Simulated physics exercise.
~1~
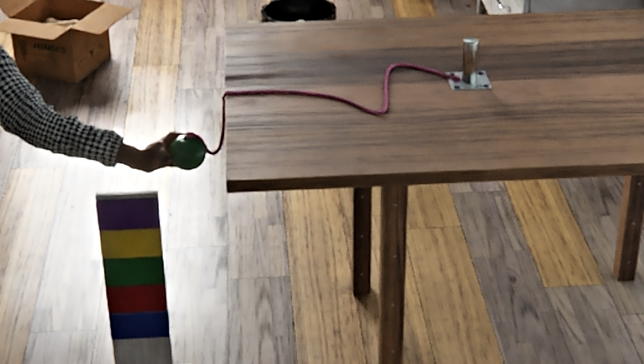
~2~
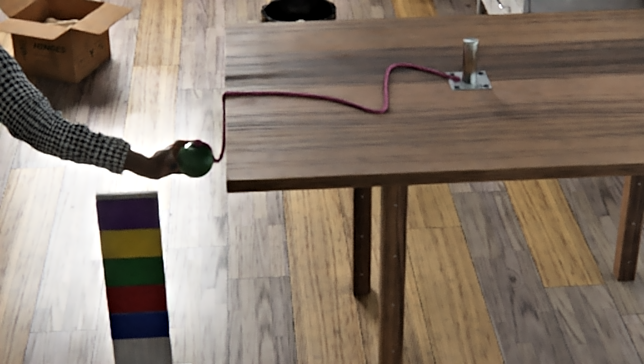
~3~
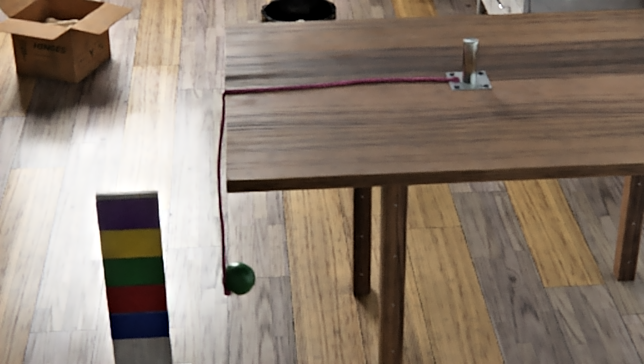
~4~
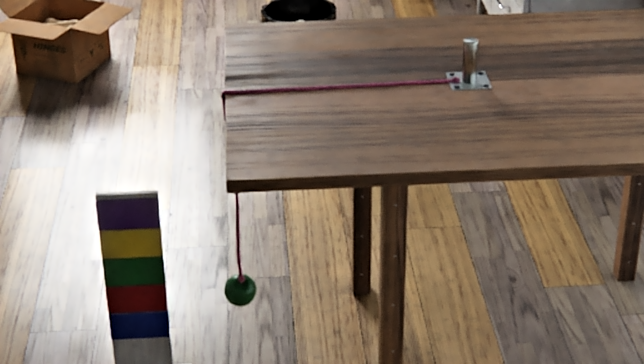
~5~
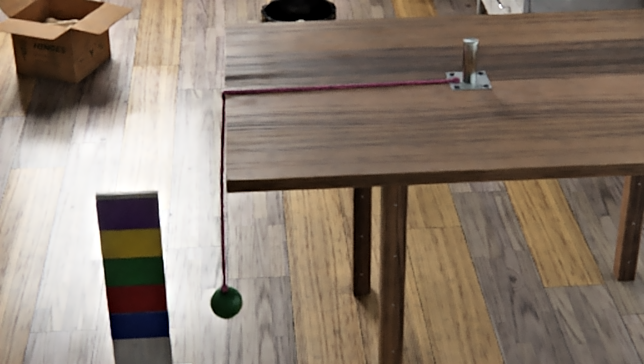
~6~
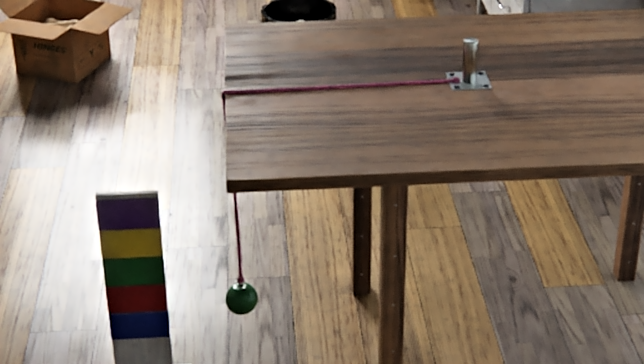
At a wooden table's edge, a hand releases a tethered green ball, which drops and hangs.
